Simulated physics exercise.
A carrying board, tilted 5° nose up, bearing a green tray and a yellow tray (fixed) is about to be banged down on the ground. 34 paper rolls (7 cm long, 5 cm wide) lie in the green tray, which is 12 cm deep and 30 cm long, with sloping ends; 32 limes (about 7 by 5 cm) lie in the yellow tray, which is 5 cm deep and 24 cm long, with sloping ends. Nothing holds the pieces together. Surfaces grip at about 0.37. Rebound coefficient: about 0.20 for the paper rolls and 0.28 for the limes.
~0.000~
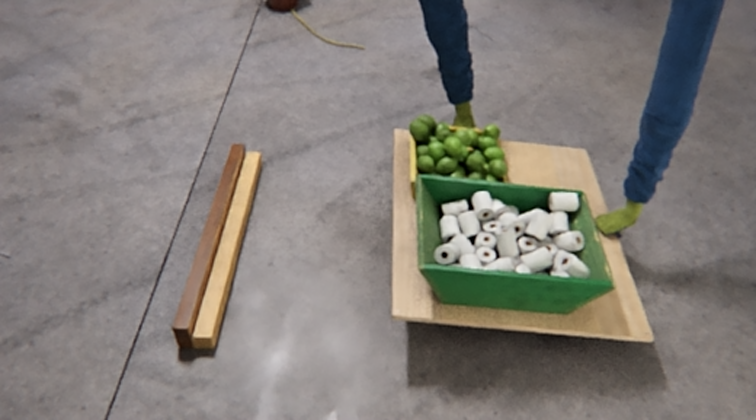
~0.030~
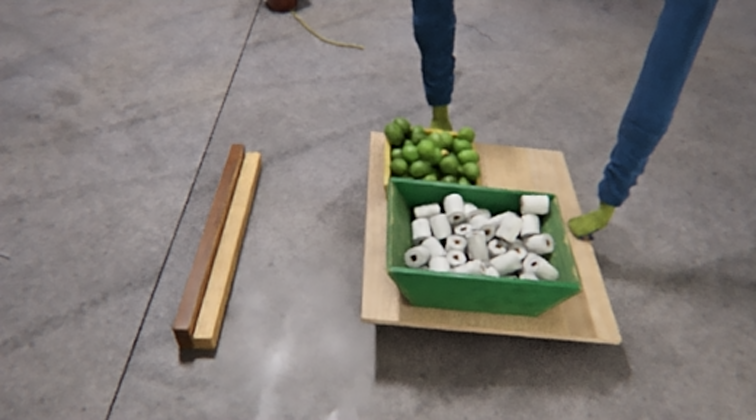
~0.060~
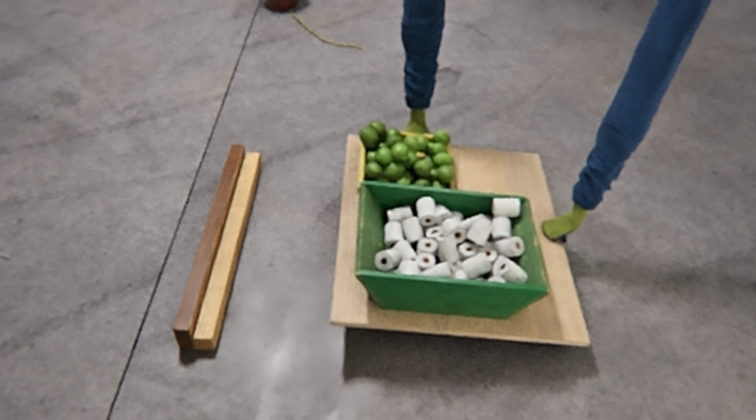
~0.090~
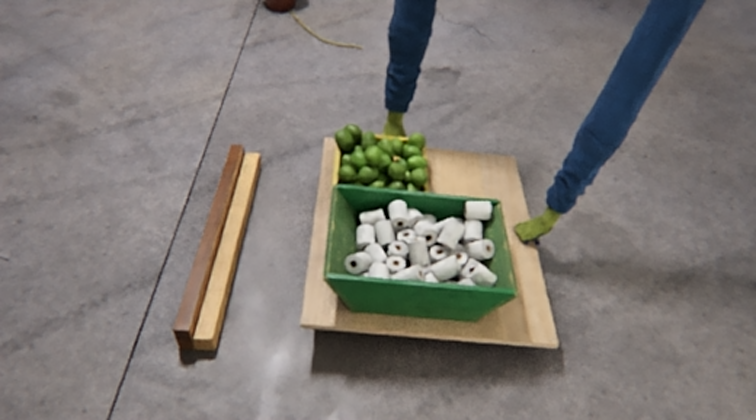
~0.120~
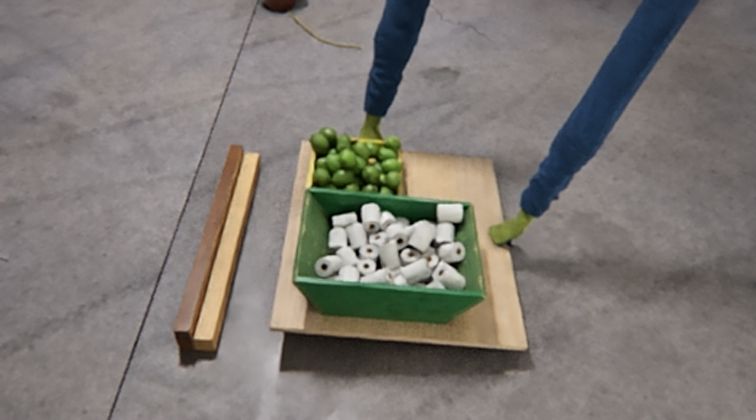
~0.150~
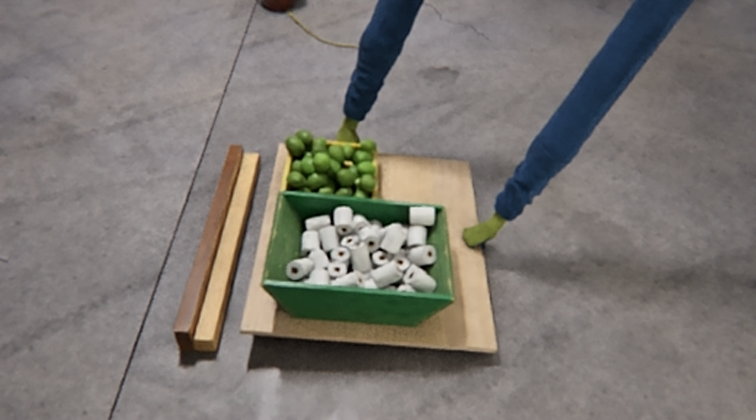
A green tray of white paper rolls and a yellow tray of round green fruit rode on a wooden board as two gloved hands moved it steadily left, toward two wooden bars on the concrete floor.
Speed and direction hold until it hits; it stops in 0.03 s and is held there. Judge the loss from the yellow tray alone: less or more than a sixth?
It sheds over a sixth of them.
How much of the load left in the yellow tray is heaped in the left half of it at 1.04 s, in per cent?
Roughly 60 in a hundred.
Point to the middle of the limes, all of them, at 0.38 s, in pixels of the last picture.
Near (272, 177).
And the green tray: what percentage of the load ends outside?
Green tray 10 per cent.
After 0.18 s, the board stops.
After 0.26 s, 0 of 34 out of the green tray and 3 of 32 out of the yellow tray.
After 0.38 s, 0 of 34 out of the green tray and 8 of 32 out of the yellow tray.
After 0.60 s, 3 of 34 out of the green tray and 11 of 32 out of the yellow tray.
When it is over (at 1.04 s), 3 of 34 out of the green tray and 11 of 32 out of the yellow tray. Asked share, 11 of 32, 34 per cent.
